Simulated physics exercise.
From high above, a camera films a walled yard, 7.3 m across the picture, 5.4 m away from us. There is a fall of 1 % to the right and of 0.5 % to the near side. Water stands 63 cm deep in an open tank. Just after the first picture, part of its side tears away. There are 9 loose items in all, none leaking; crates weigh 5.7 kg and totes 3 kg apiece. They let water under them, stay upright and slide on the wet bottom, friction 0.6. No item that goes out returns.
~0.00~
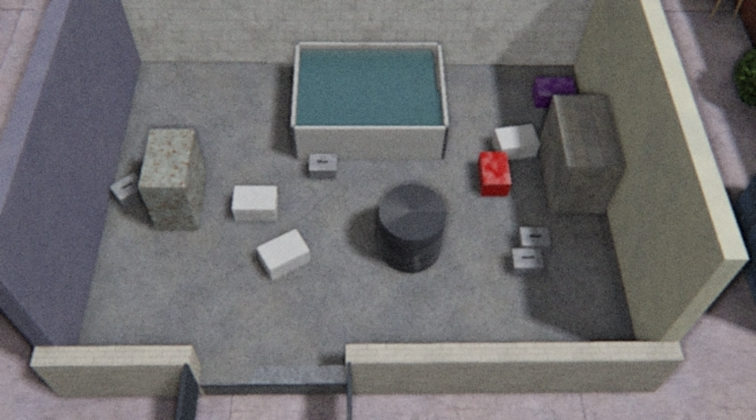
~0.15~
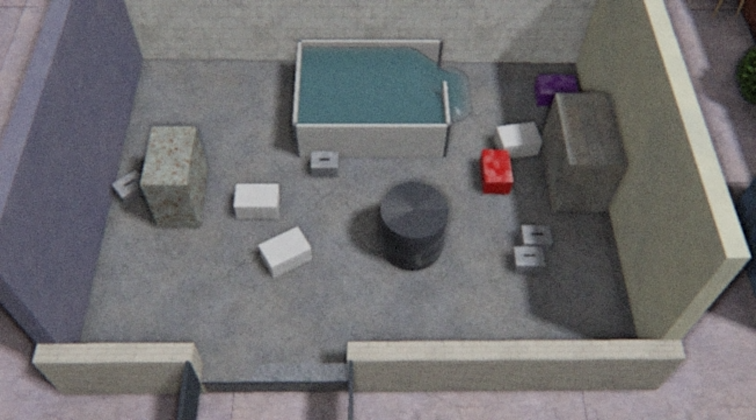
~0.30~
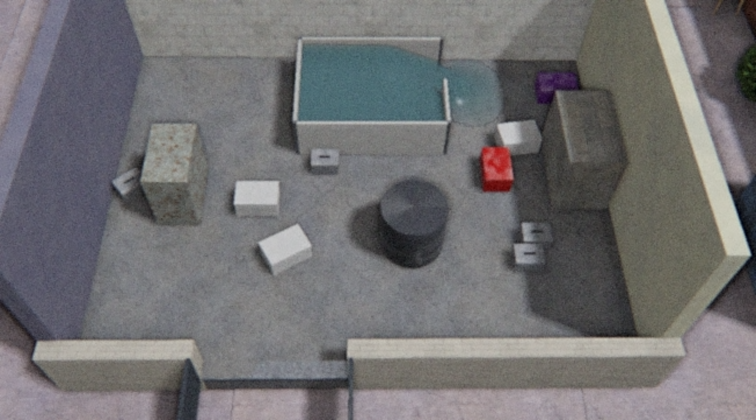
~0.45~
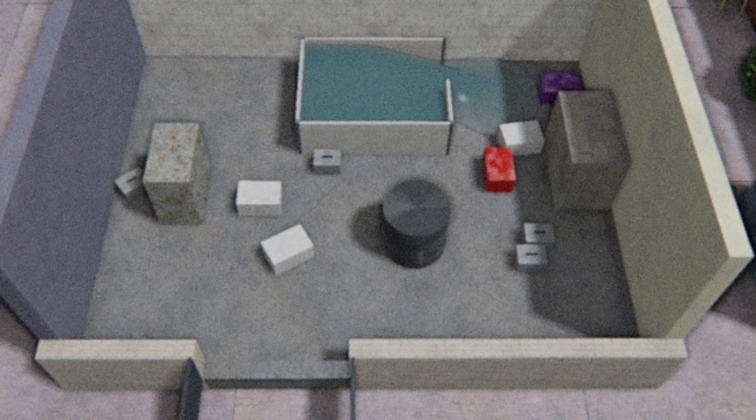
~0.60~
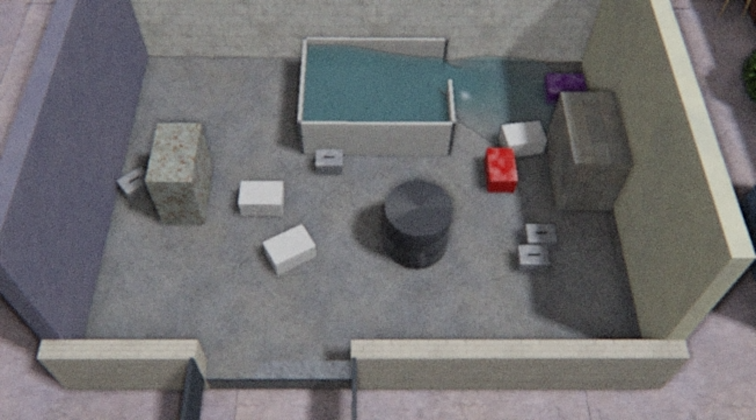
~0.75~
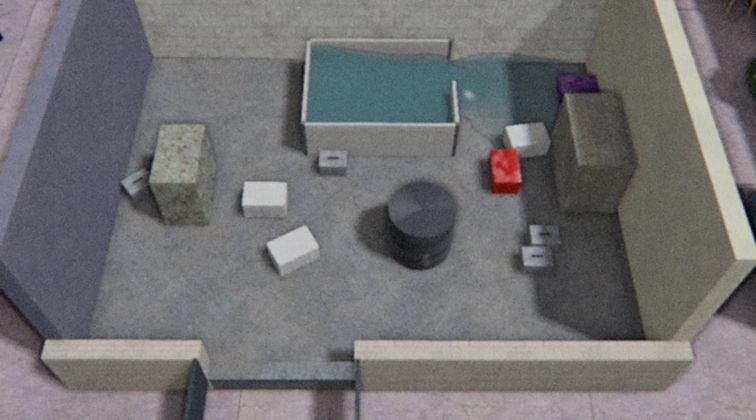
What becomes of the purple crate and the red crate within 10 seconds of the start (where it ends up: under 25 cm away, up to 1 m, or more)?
Outcome: The purple crate leaves its spot far behind; the red crate leaves its spot far behind.
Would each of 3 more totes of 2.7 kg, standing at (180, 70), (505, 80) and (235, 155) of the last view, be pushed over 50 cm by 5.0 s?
In that order: Short of it, more, under.
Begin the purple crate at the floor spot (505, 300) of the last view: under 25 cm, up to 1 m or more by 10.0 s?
Well, it edges along somewhat.
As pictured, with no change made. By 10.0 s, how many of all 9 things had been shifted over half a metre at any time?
The number is 7.
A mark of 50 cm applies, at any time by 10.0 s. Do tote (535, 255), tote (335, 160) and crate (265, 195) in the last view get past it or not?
In sequence - crossed the line; crossed the line; crossed the line.
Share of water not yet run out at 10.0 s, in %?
Around 98 % of the water.
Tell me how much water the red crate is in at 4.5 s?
Close to 3 centimetres.
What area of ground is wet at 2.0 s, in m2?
9.0 m2.
After 2.0 s the purple crate is near (588, 84), 0.4 m from its start, afloat; the red crate is near (506, 165), 0.0 m from its start, aground; 0 of 9 are out; 1 afloat.
After 4.5 s the purple crate is near (472, 169), 2.4 m from its start, afloat; the red crate is near (516, 250), 1.5 m from its start, afloat; 0 of 9 are out; 2 afloat.
After 7.0 s the purple crate is near (475, 328), 4.7 m from its start, afloat; the red crate is near (571, 303), 2.4 m from its start, afloat; 0 of 9 are out; 6 afloat.
After 10.0 s the purple crate is near (244, 277), 6.0 m from its start, afloat; the red crate is near (577, 277), 2.0 m from its start, afloat; 0 of 9 are out; 6 afloat.
